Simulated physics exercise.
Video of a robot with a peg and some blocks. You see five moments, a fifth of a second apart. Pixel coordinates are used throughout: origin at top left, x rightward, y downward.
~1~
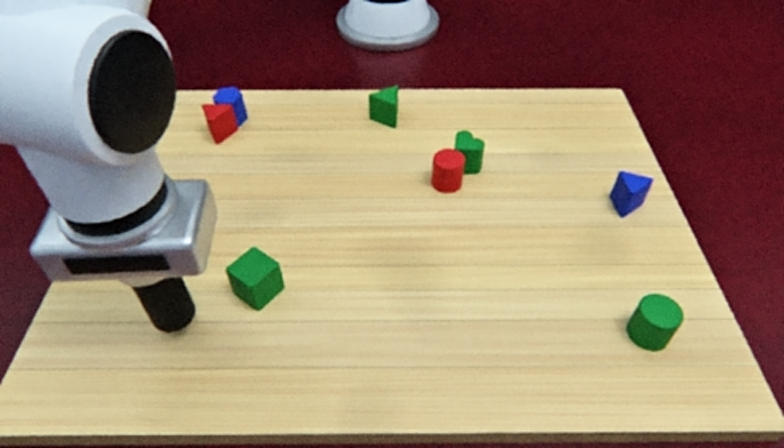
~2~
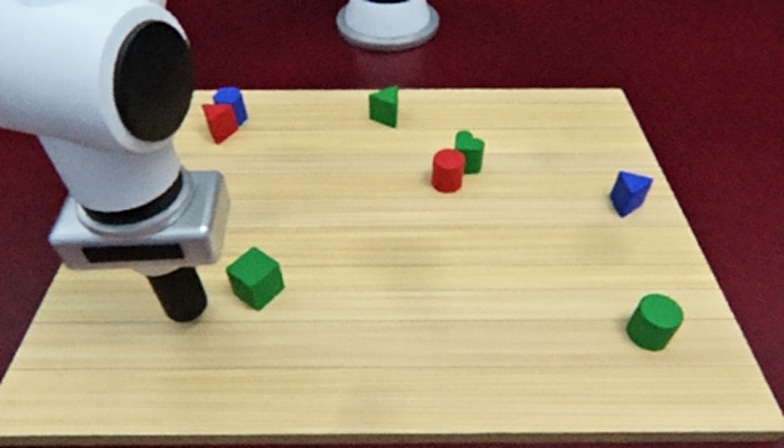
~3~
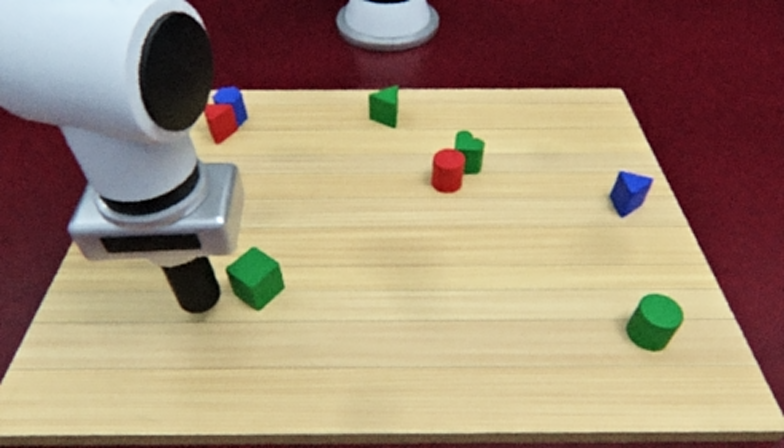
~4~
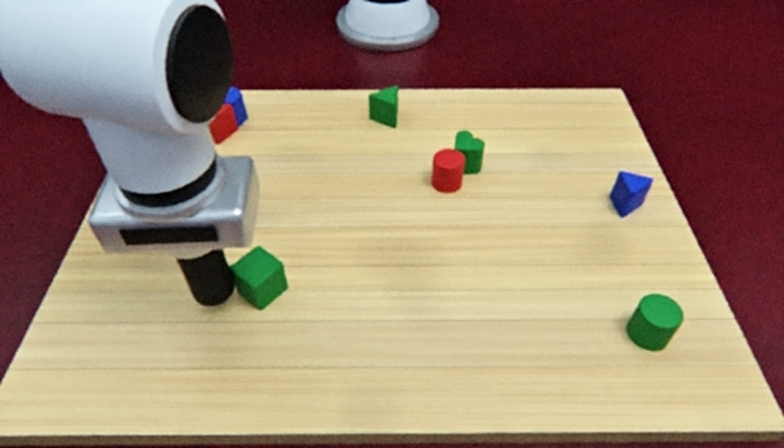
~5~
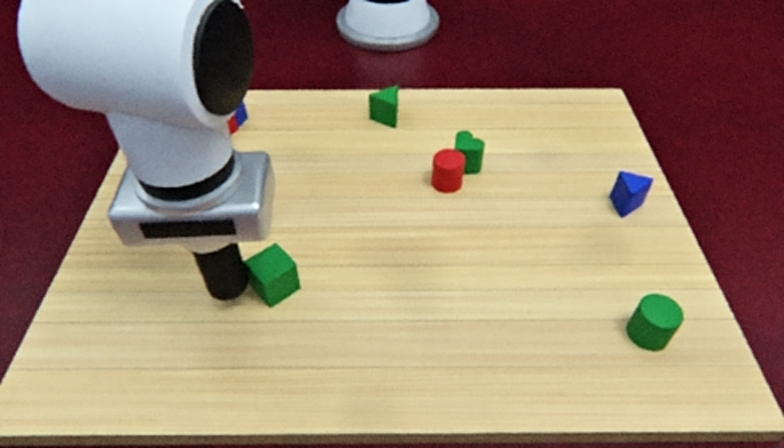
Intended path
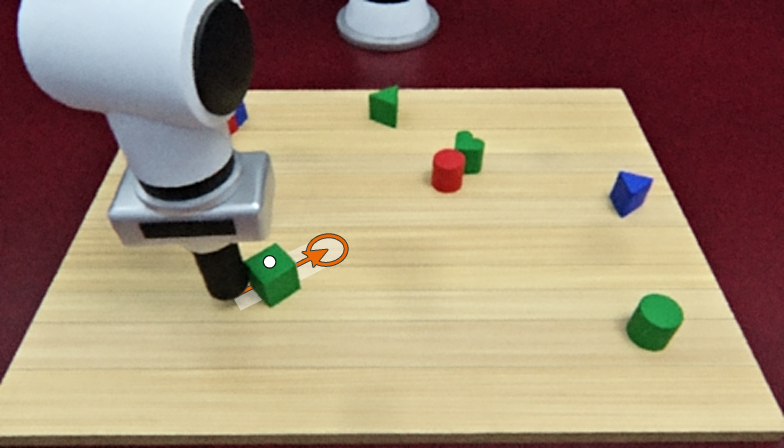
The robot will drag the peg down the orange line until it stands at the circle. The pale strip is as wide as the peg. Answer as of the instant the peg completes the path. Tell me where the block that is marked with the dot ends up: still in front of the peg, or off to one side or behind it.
In the end it is beside or behind the peg.
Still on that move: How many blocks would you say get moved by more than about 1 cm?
I count one.
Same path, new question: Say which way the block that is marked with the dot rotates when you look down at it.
My prediction: CW.
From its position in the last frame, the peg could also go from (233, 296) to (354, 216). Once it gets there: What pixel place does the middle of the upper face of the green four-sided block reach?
It is going to be at (317, 250).
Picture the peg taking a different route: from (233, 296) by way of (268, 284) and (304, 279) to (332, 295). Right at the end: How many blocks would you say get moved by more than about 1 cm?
My guess is one.
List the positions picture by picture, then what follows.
The first frame shows tip of the peg at (175, 316), middles of tops, green four-sided block at (252, 266).
The second frame shows peg at (187, 306), nothing pushed.
The third frame shows peg at (201, 298), nothing pushed.
The fourth frame shows peg at (214, 291), green four-sided block at (256, 265).
The fifth frame shows peg at (229, 286), green four-sided block at (270, 262).
The line goes straight from (233, 296) to (327, 250); the dot is on the green four-sided block.
On the path given first. Halfway along, peg at (279, 261); green four-sided block at (315, 252), turned 55° clockwise.
At the end, peg at (326, 239); green four-sided block at (343, 249), turned 95° clockwise.
